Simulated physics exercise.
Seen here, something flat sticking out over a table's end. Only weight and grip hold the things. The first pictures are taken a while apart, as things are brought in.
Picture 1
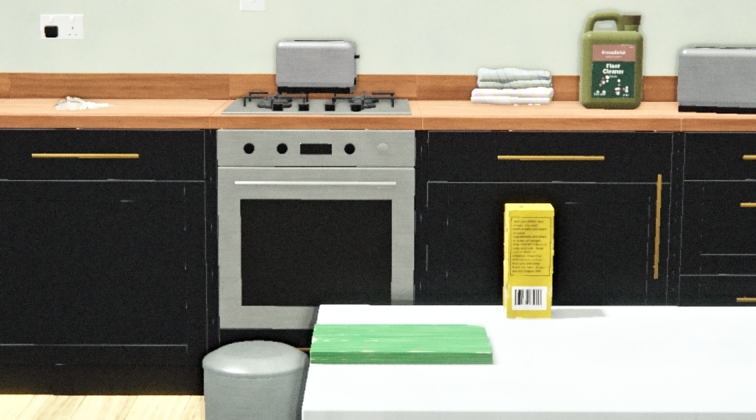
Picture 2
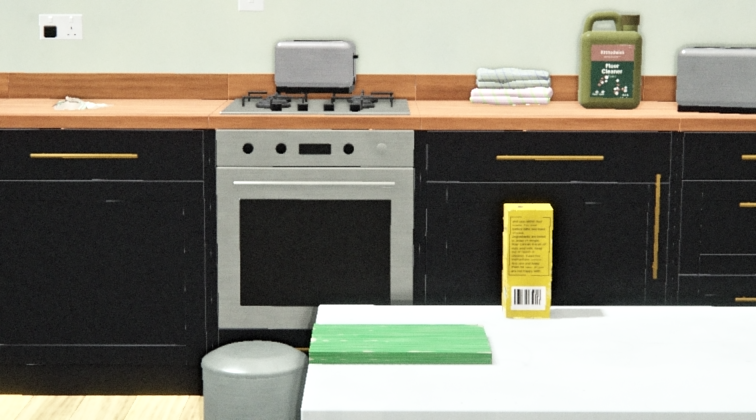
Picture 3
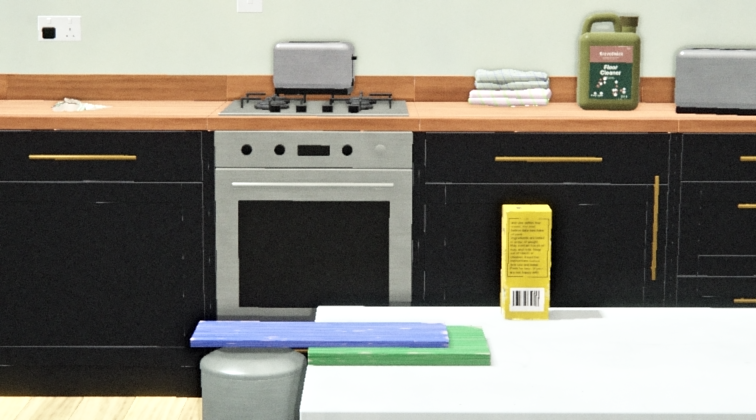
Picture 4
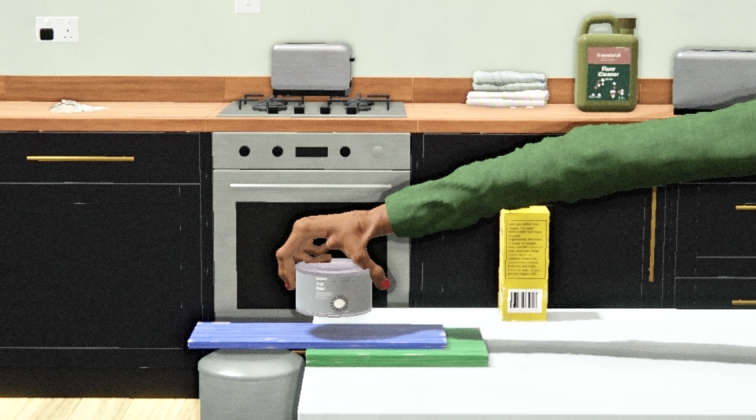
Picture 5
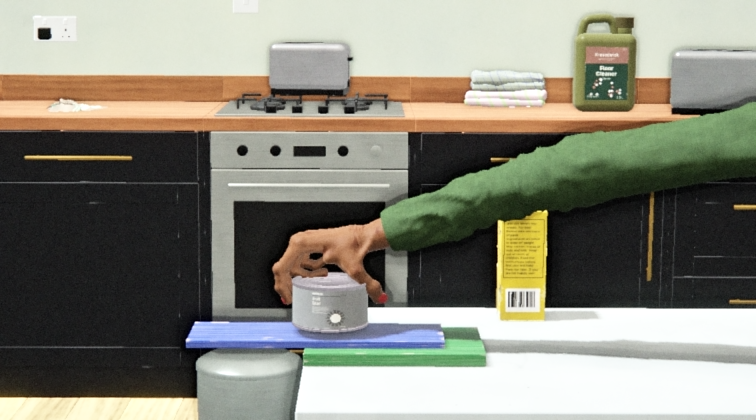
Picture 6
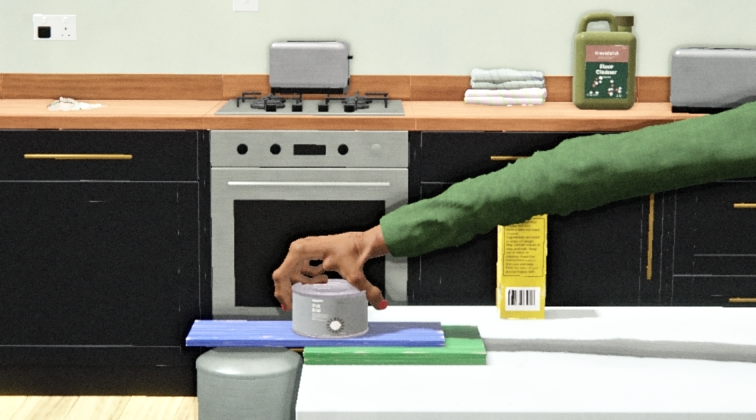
The footage shows a kitchen table holding a yellow carton and a green slab, then a blue plank lying across the slab and jutting out past the table's left end, before a green-sleeved arm lowers a grey tub onto it.
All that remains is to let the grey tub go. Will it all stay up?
In the end the plank stays on the table.
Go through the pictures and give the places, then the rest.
The last thing is not in view yet; yellow carton (528, 261), in the first frame.
The last thing is not in view yet, in the second frame.
The last thing is not in view yet; green slab (398, 345), in the third frame.
Still above its spot; grey tub (334, 287); yellow carton (524, 264), in the fourth frame.
Still above its spot; grey tub (330, 302); blue plank (317, 335), in the fifth frame.
In place under the hand; grey tub (330, 309); green slab (394, 344), in the sixth frame.
Then, 0.50 s later than the last frame, things are still on the move.
Then, 1.10 s later than the last frame, grey tub resting near (330, 309).
Then, 1.70 s later than the last frame, all is still.
Then, 2.30 s later than the last frame, things are still on the move.
When it is over, all 4 as before. End places, in pixels of the last picture, grey tub near (329, 309). The plank holds.
